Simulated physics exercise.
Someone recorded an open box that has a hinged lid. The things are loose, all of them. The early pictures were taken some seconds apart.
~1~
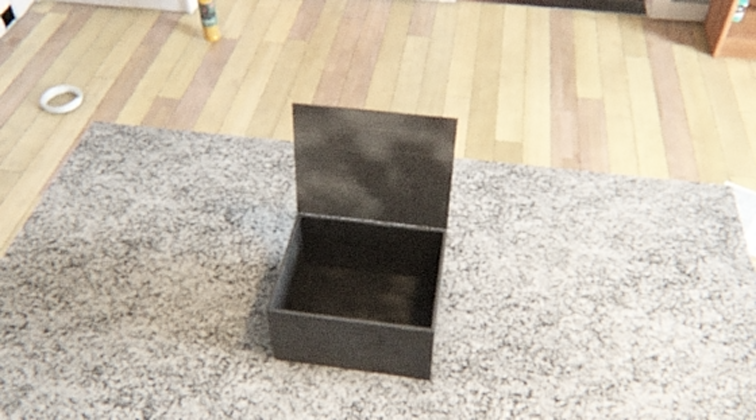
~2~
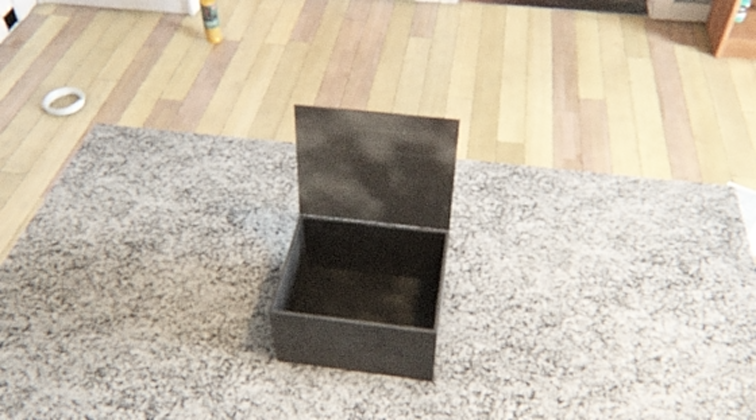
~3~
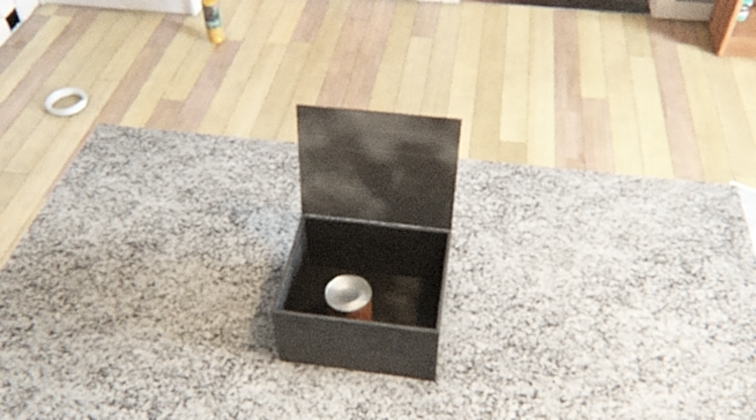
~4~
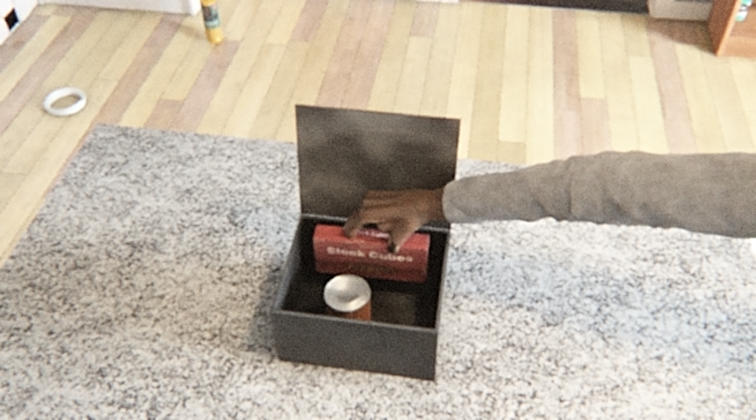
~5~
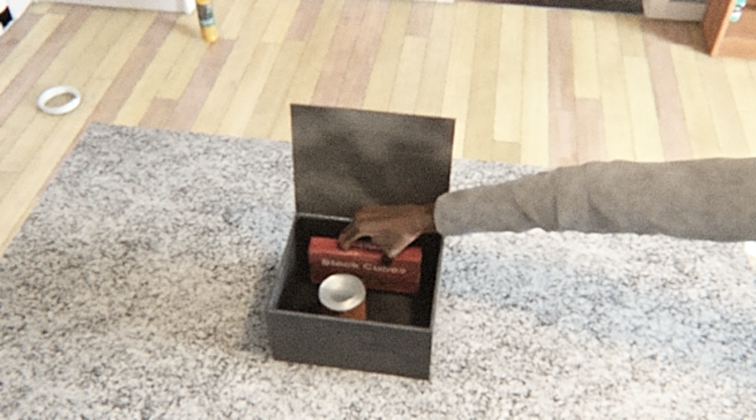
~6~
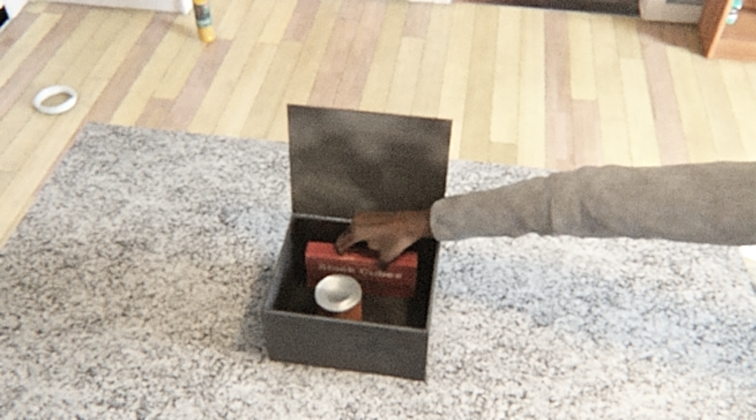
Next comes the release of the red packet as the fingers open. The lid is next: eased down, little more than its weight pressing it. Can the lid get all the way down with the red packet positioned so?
Yes, the lid gets all the way down.
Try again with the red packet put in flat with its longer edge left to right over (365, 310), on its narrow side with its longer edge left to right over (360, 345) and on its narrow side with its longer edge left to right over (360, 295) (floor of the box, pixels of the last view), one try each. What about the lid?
In the first case it shuts; in the second case it stays open; in the third case it shuts.
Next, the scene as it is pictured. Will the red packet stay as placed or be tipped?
Once everything settles, it keeps its original angle.
Then, 1.40 s on from there, lid 70° above the rim.
Then, 1.90 s on from there, lid 29° above the rim.
In the end, lid shut; both unmoved. At the end, from the last picture's camera, red packet near (362, 270).
